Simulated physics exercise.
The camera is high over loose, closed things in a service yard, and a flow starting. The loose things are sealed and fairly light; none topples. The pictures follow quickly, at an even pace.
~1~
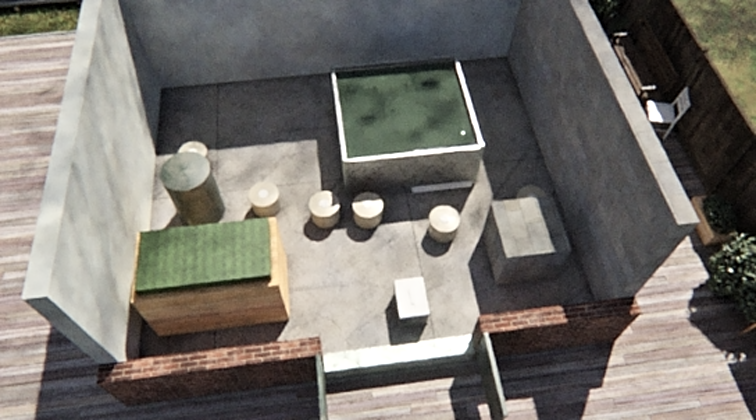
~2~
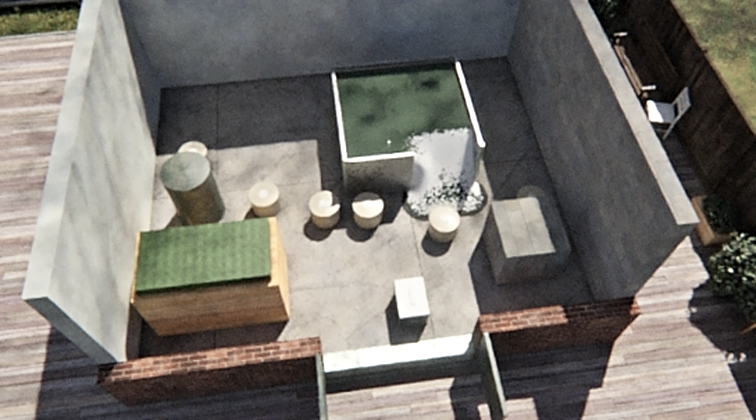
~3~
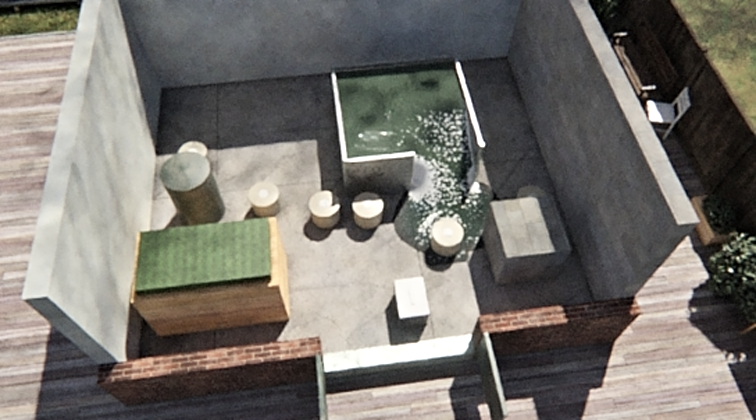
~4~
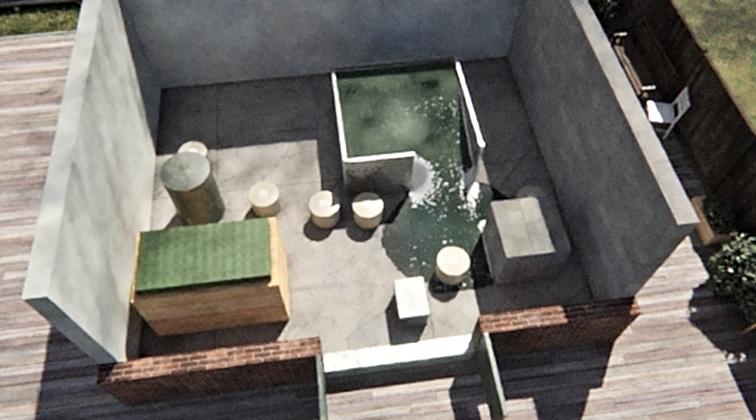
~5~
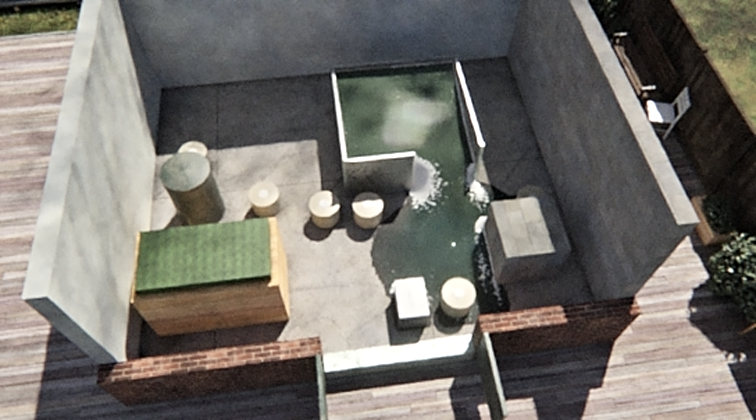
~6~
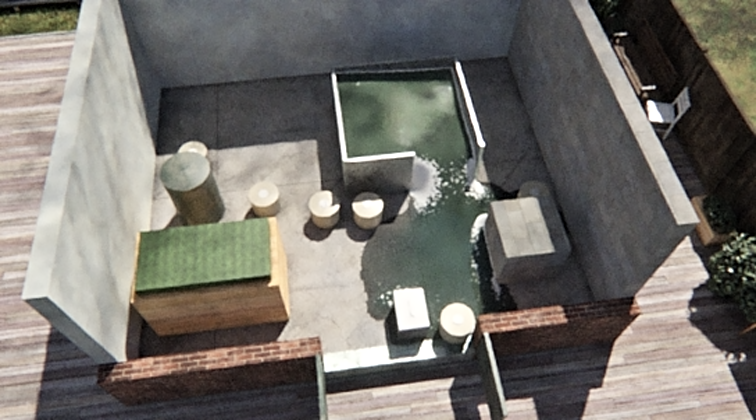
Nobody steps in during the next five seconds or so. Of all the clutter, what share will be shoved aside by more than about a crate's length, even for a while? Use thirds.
Share: From one to two thirds.
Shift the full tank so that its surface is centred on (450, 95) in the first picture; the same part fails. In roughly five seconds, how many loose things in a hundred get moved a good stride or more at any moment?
About 90 per cent.
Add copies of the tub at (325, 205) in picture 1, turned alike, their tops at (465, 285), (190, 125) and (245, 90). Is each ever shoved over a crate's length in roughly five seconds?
As listed: Swept aside, not that far, no.
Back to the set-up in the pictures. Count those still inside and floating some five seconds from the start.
I count 1.
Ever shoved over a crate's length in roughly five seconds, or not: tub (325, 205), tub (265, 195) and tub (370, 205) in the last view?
In turn: No, no, not that far.
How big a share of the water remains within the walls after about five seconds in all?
Some 66 per cent.
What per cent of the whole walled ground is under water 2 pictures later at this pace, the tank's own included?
I make it 30 per cent.
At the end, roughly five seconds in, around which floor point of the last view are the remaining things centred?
Near (301, 187).
A moment on, 3 of 8 are well off their spots; 0 afloat.
Next, 3 of 8 are well off their spots; 0 afloat.
Later, 3 of 8 are well off their spots; 1 afloat.
In the end, 3 of 8 are well off their spots, and 3 have been at some point; 1 afloat.
